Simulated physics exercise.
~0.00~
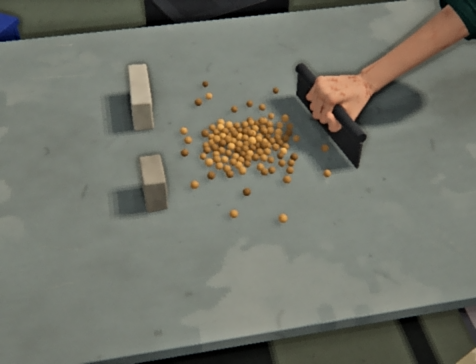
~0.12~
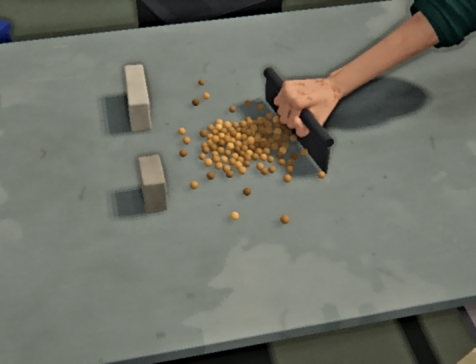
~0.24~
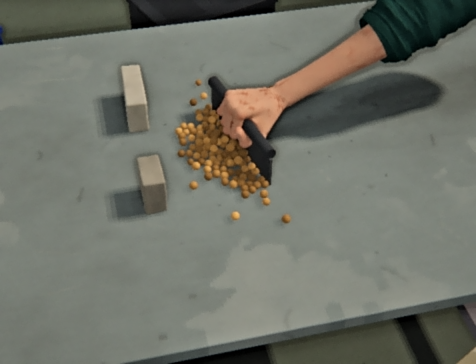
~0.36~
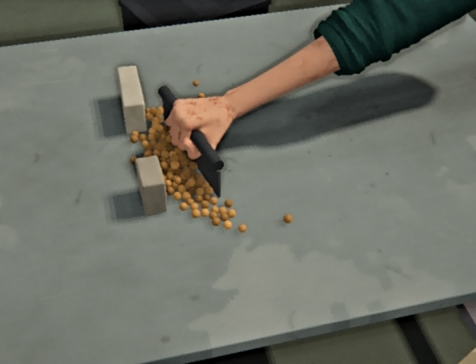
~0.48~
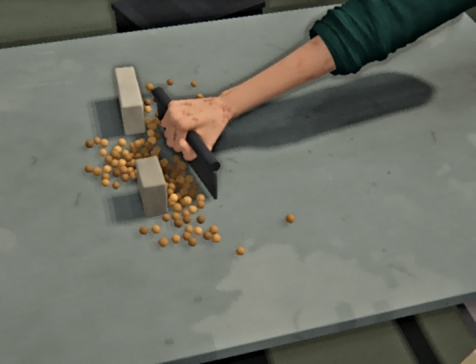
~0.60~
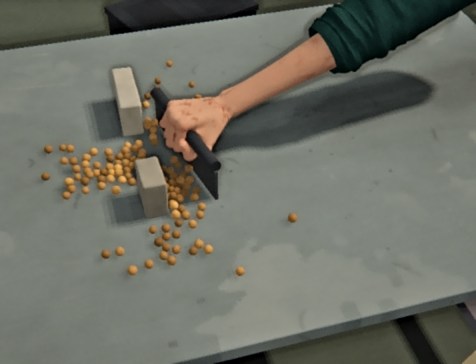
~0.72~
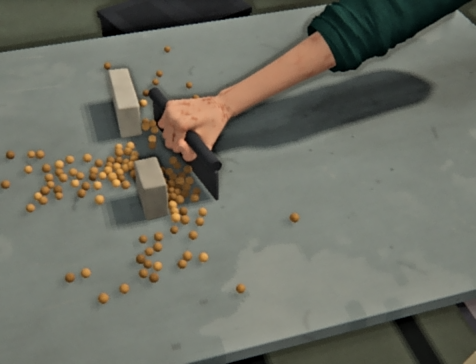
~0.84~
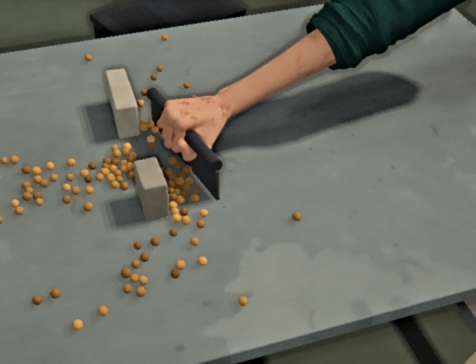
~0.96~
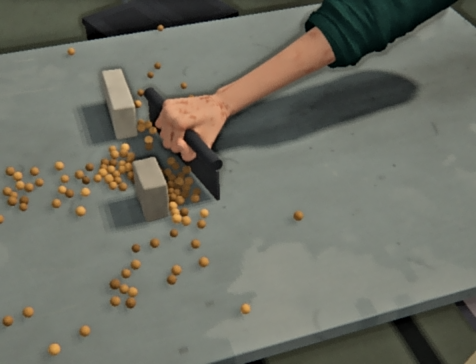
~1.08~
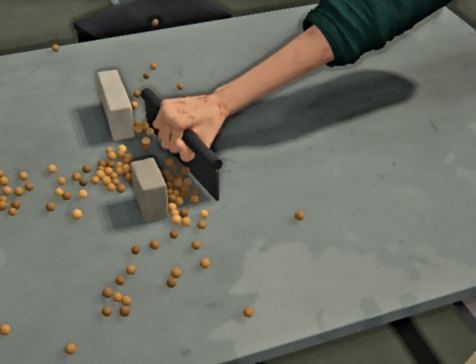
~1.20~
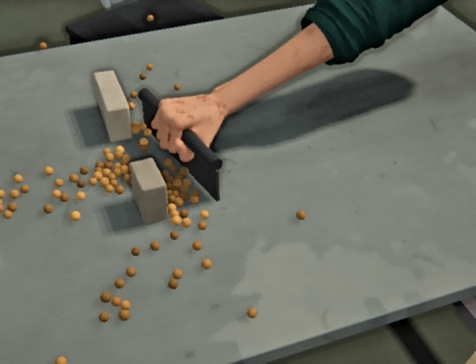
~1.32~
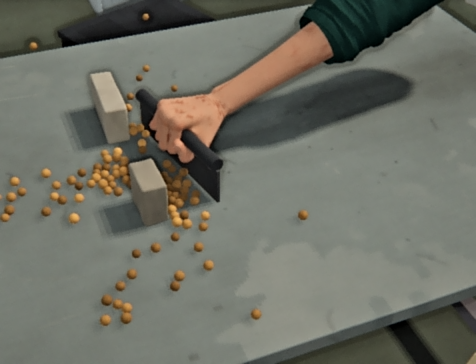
To begin with, a hand in a dark green sleeve holds a black scraper to the right of a loose pile of small orange-brown beads on a grey table, with two upright blocks standing to the left. The hand sweeps the scraper leftward, gathering the beads and pressing them against the blocks, where it halts. Many beads spurt through the gap and fan out to the left, while others roll round the near block toward the front edge. A few slip past the far block. Finally, the scraper rests beside the blocks, with a cluster still held before them and scattered beads beyond.
